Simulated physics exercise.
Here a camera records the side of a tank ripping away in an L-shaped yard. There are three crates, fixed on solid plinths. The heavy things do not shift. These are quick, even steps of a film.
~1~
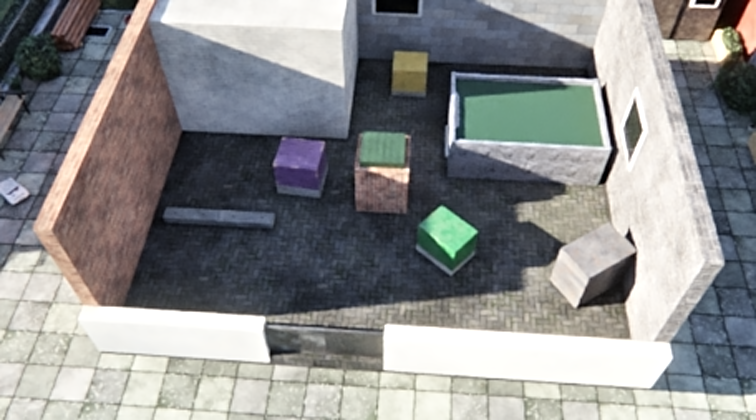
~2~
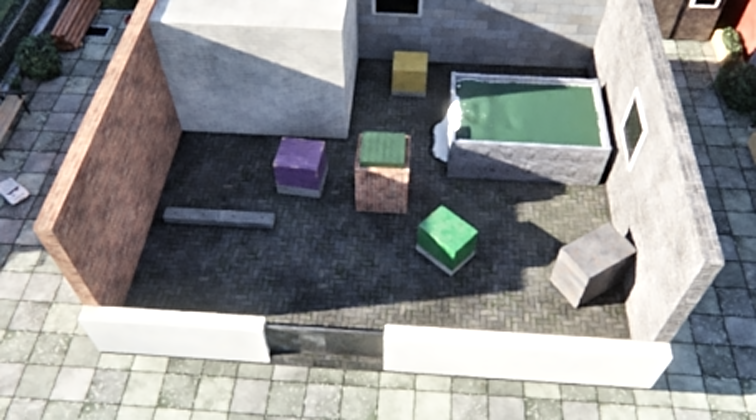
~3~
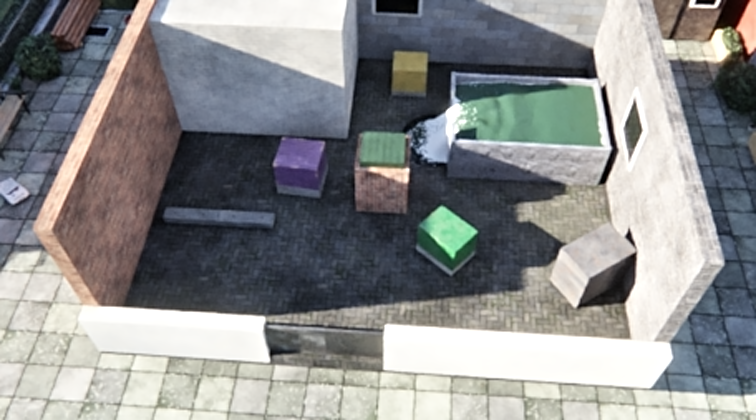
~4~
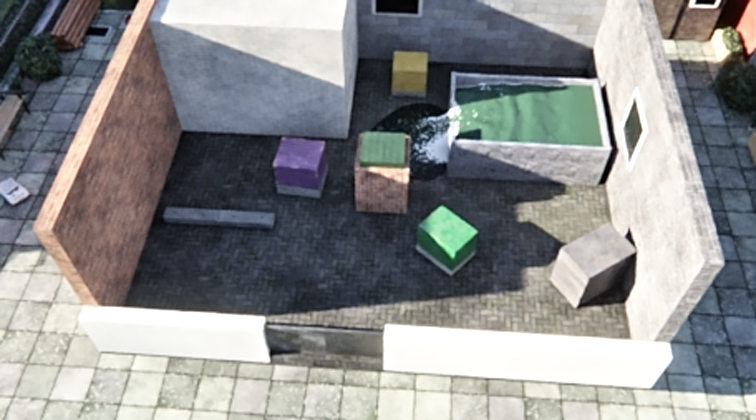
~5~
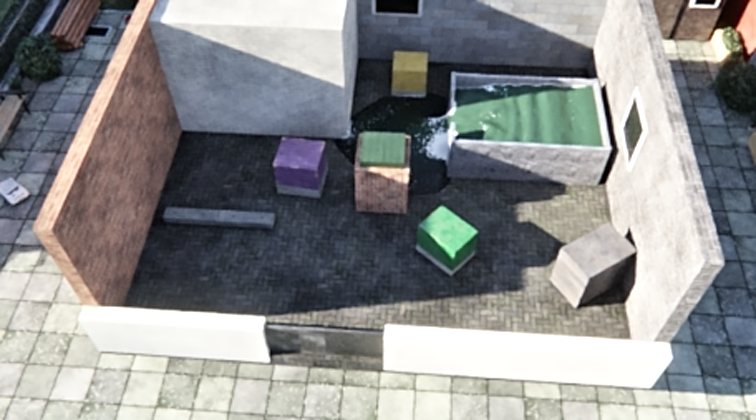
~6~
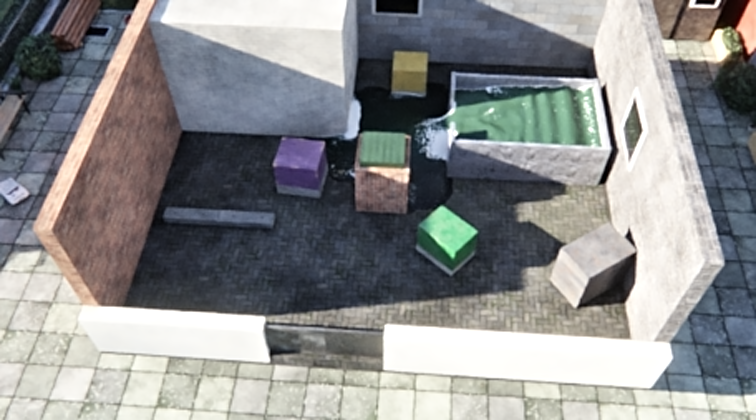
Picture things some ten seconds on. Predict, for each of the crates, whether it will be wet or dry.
In order: I expect the purple crate to be touched by the water. I expect the green crate to stay untouched. I expect the yellow crate to be touched by the water.
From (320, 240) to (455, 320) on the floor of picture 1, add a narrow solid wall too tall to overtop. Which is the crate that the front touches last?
Lab note: Final one reached is the green-painted one.
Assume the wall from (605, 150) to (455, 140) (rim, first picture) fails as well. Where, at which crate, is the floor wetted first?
It's the one in green.
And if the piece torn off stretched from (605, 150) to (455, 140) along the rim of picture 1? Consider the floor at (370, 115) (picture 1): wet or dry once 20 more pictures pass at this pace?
Looking at that point, I'd call it parched.
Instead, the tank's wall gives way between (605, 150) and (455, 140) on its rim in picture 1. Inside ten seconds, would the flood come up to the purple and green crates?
Purple crate: Untouched; green crate: Overtopped.
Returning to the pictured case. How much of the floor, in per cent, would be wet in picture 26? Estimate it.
About 55 in a hundred.
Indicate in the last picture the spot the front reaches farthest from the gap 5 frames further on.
Estimated pixel: (189, 169).
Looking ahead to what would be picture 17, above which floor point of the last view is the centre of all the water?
The balance point is around (448, 141).
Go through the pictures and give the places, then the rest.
The first picture shows still water in the tank at (527, 113).
In the second picture, the front is at (439, 158), out from the gap at (452, 129).
In the third picture, the front is at a hidden place, out from the gap at (452, 130).
In the fourth picture, the front is at a hidden place, out from the gap at (452, 131).
In the fifth picture, water pours out at (452, 131) and has run to (340, 144).
In the sixth picture, water pours out at (452, 131) and has run to a hidden place.
A moment on, water covers 20 % of the floor; the purple crate water round its plinth, the green crate water round its plinth, the yellow crate water round its plinth.
Next, water covers 35 % of the floor; the purple crate water round its plinth, the green crate water round its plinth, the yellow crate water round its plinth.
Then, water covers 55 % of the floor; the purple crate water round its plinth, the green crate water round its plinth, the yellow crate water round its plinth.
Later, water covers 80 % of the floor; the purple crate water round its plinth, the green crate water round its plinth, the yellow crate water round its plinth.
In the end, water covers 95 % of the floor; the purple crate was topped, the green crate stayed above the water, the yellow crate was topped.
